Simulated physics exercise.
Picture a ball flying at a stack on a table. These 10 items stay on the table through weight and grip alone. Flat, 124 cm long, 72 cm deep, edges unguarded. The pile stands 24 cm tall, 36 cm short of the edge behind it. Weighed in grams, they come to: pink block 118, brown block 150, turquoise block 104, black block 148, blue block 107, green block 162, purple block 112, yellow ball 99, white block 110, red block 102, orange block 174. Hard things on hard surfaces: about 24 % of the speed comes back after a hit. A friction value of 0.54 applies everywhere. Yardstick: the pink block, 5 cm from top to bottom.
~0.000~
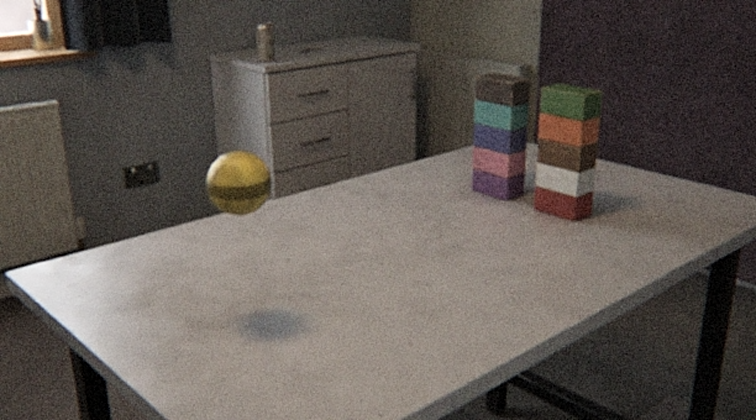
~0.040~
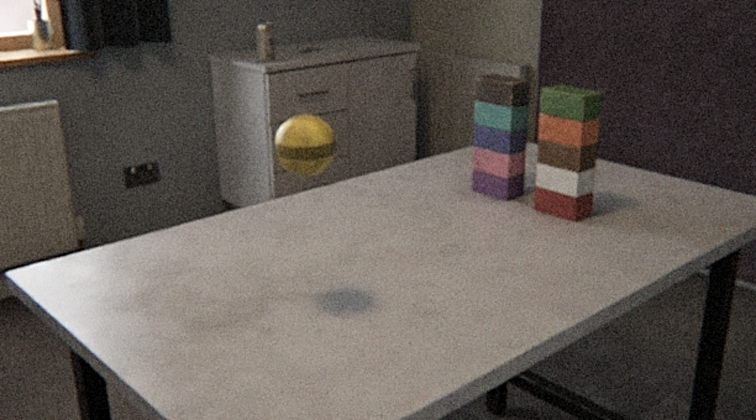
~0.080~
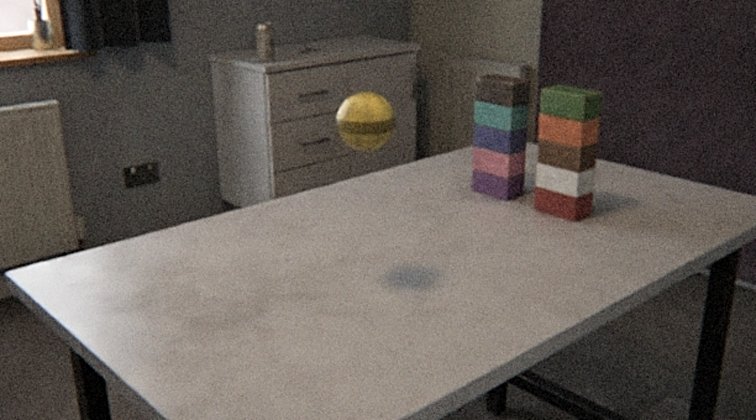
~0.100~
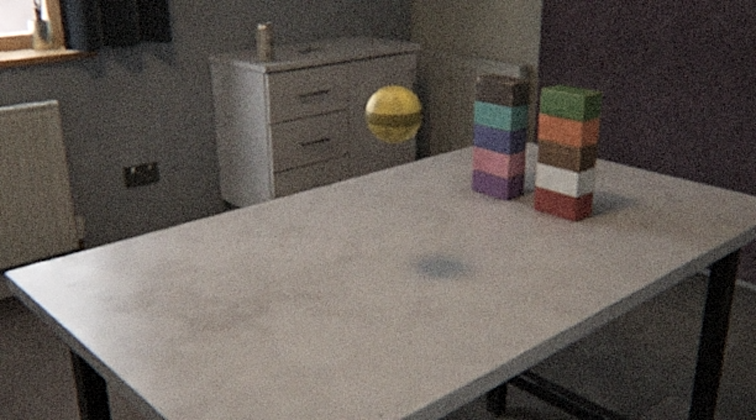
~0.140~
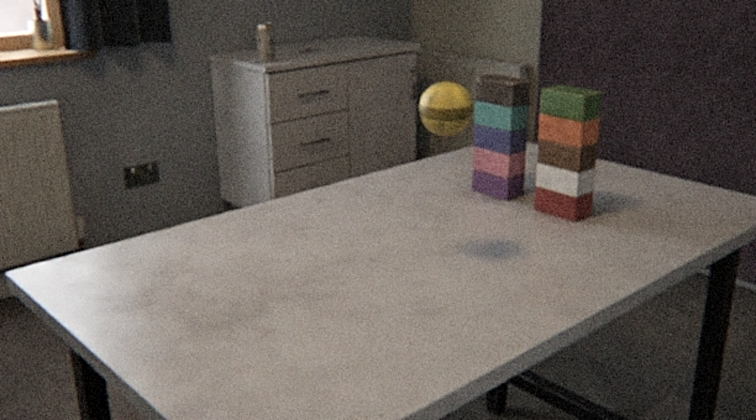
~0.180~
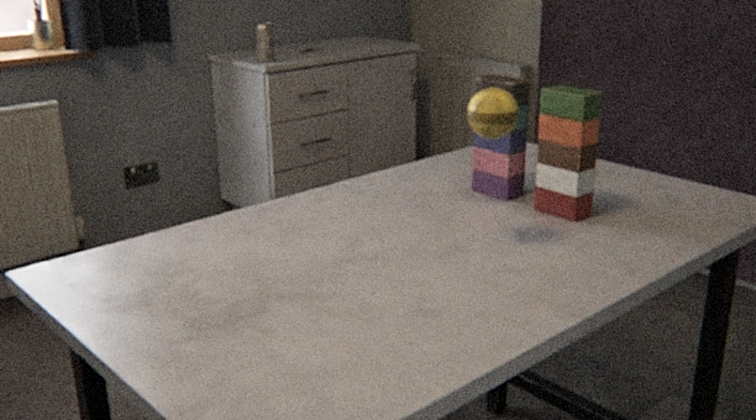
A pale rectangular table with dark legs stands in a dim room, seen from slightly above by a still camera, with a white chest of drawers behind it. Two block stacks stand toward its right end, one black, turquoise, blue, pink and purple, the other green, orange, brown, white and red. A yellow ball flies rightward above the table, rising, then levelling and dipping slightly as it passes in front of the left stack's upper blocks.
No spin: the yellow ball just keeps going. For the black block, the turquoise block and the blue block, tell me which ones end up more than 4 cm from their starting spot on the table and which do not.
Result: The black block does not go far; the turquoise block does not go far; the blue block does not go far.
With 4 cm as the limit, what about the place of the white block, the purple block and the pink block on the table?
Well, the white block winds up somewhere else; the purple block remains where it was; and the pink block remains where it was.
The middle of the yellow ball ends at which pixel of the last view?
At pixel (572, 208) or so, give or take.
Around 0.38 s, yellow ball near (565, 204); orange block at 13° to upright; brown block at 13° to upright; white block at 13° to upright.
Around 0.58 s, yellow ball near (571, 208); orange block at 41° to upright; green block at 41° to upright; brown block at 41° to upright.
Around 0.68 s, yellow ball near (572, 208); brown block on its side; green block at 68° to upright; orange block at 74° to upright.
Around 0.78 s, yellow ball near (572, 208); brown block on its side; green block on its side; white block on its side.
Finally (1.3 s), on their side or leaning hard on the table, brown block, green block, white block, red block and orange block; the other 5 still in place (within 4 cm). Final places as that camera would see them, black block near (502, 91), turquoise block near (501, 114).
